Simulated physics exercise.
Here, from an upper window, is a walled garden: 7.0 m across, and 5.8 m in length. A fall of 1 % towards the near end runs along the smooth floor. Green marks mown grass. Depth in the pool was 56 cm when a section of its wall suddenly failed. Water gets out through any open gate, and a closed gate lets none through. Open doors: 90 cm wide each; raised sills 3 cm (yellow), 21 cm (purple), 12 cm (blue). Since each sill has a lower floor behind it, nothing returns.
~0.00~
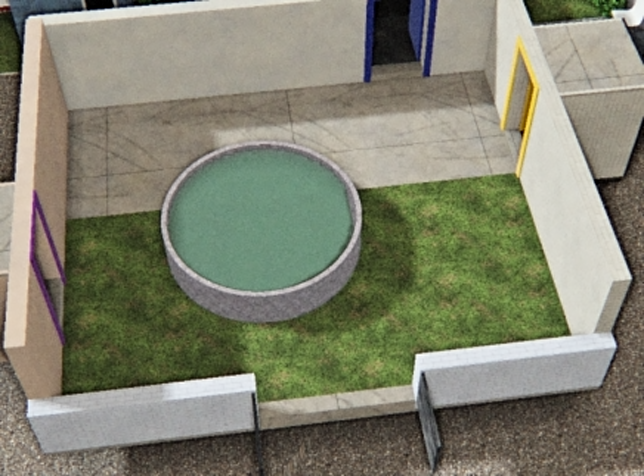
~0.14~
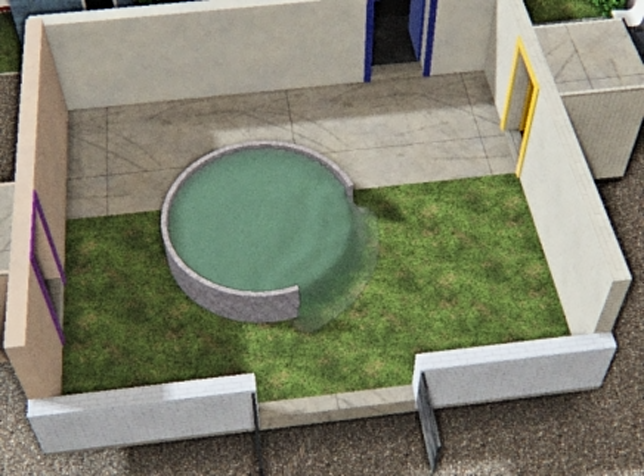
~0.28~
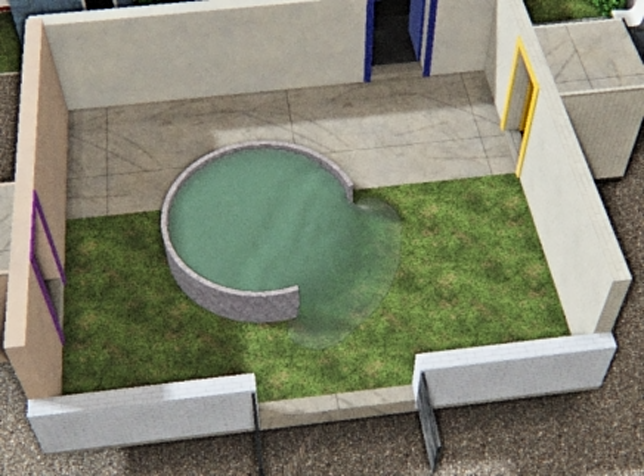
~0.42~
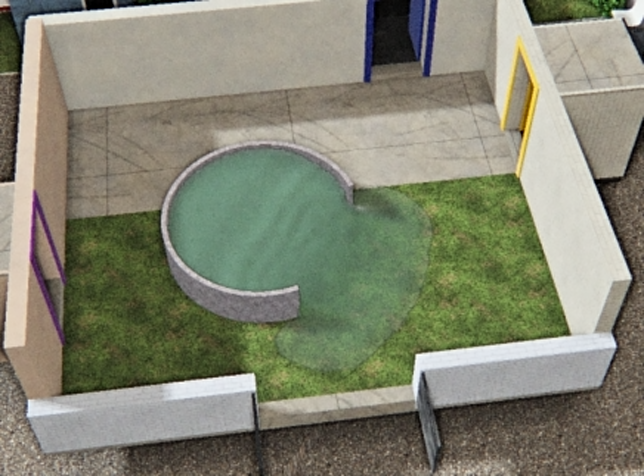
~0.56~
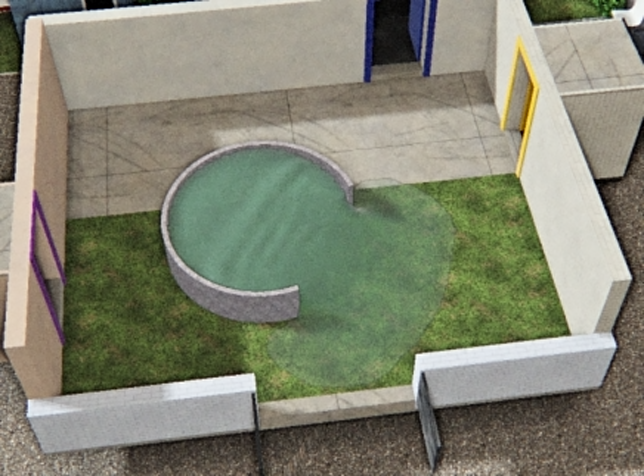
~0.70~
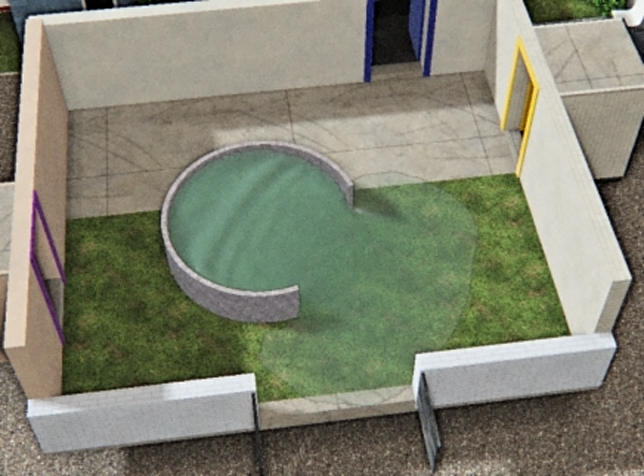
Green water pouring through a gap in a round pool's wall, spreading across grass to the walled garden's open front gate.
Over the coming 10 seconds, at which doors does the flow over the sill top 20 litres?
Door by door: The yellow door tops that amount; the purple door stays at or below that amount; the blue door stays at or below that amount.
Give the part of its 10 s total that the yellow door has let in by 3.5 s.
10 per cent, roughly.
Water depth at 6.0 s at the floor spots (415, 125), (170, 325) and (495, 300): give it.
The depths come out at 6, 0 and 13 centimetres, in the order listed.
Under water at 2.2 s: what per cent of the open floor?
I'd say around 35 %.
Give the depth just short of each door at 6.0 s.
Depths in cm: Yellow 6, purple 0, blue 14.
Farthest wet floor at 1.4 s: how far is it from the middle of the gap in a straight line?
3.0 m.
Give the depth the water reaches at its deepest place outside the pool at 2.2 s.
Some 50 cm deep.
After 1.4 s water covers 30 % of the floor and is deepest (26 cm) near (352, 280); yellow door not reached, purple door not reached, blue door not reached.
After 2.2 s water covers 35 % of the floor and is deepest (50 cm) near (567, 365); yellow door 3 cm at the sill, 0 L in, purple door not reached, blue door not reached.
After 3.5 s water covers 40 % of the floor and is deepest (30 cm) near (503, 373); yellow door 7 cm at the sill, 7 L in, purple door not reached, blue door not reached.
After 6.0 s water covers 60 % of the floor and is deepest (16 cm) near (471, 97); yellow door 6 cm at the sill, 33 L in, purple door not reached, blue door 14 cm at the sill, 1 L in.
After 10.0 s water covers 90 % of the floor and is deepest (10 cm) near (464, 377); yellow door 8 cm at the sill, 81 L in, purple door not reached, blue door 6 cm at the sill, 4 L in.
